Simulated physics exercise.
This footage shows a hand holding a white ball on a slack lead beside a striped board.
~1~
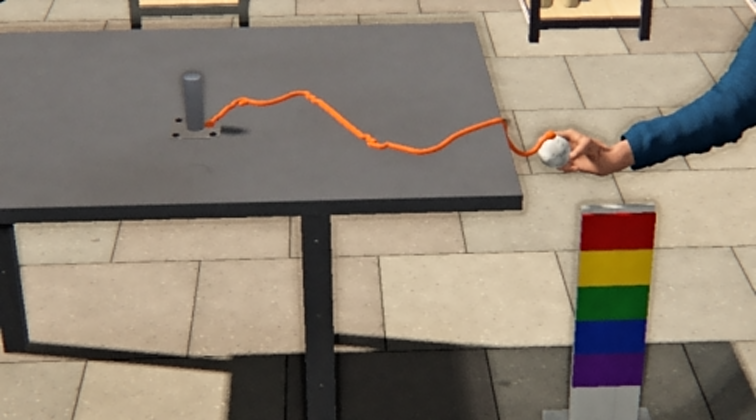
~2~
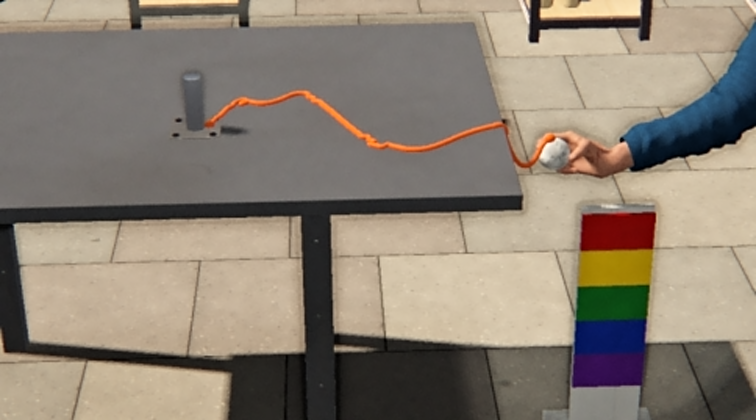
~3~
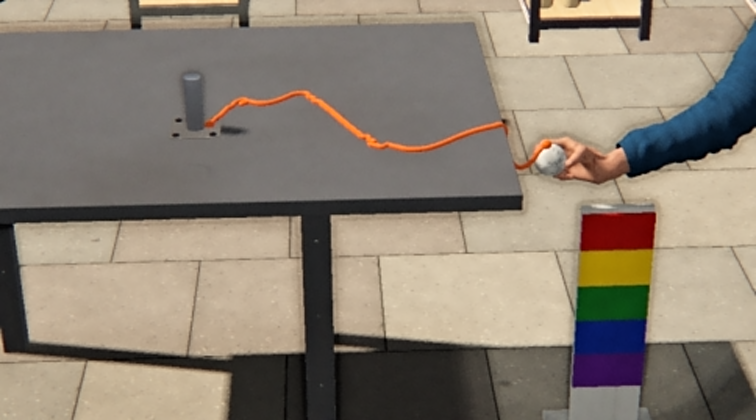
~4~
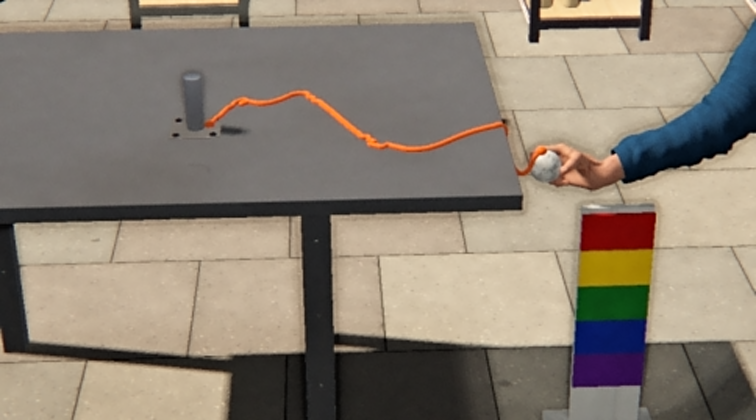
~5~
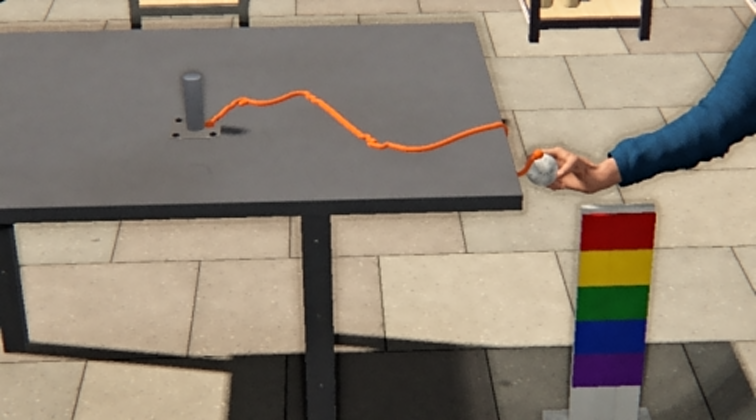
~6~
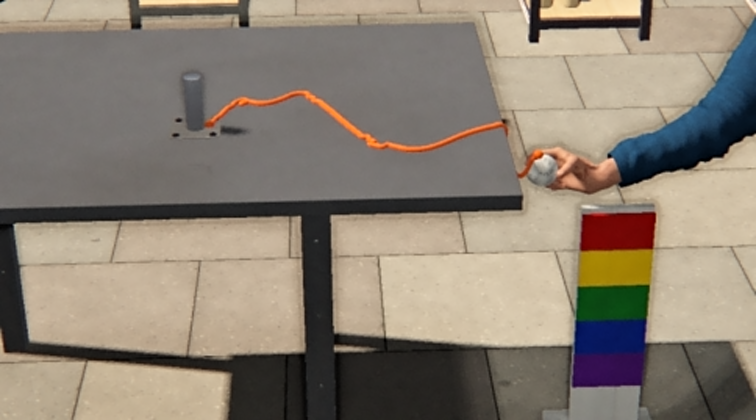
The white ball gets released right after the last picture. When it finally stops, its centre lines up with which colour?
Purple.
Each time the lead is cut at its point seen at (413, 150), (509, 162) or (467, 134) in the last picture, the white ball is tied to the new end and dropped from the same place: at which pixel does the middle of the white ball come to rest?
Roughly at (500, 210) for the first, (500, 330) for the second and (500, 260) for the third.
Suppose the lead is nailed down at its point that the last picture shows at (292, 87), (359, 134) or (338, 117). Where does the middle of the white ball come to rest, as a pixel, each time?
Taking them in turn, I'd expect around (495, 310), (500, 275) and finally (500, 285).
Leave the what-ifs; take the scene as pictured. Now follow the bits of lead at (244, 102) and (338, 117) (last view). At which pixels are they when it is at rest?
Result - first point (306, 122), second point (451, 115).
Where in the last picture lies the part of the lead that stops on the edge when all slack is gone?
The spot located at (359, 134) in the last picture.
Soon after, ball near (511, 374); level with purple.
Then, ball near (484, 370); level with purple.
At rest, ball near (491, 373); level with purple. Its middle rests at the purple band.
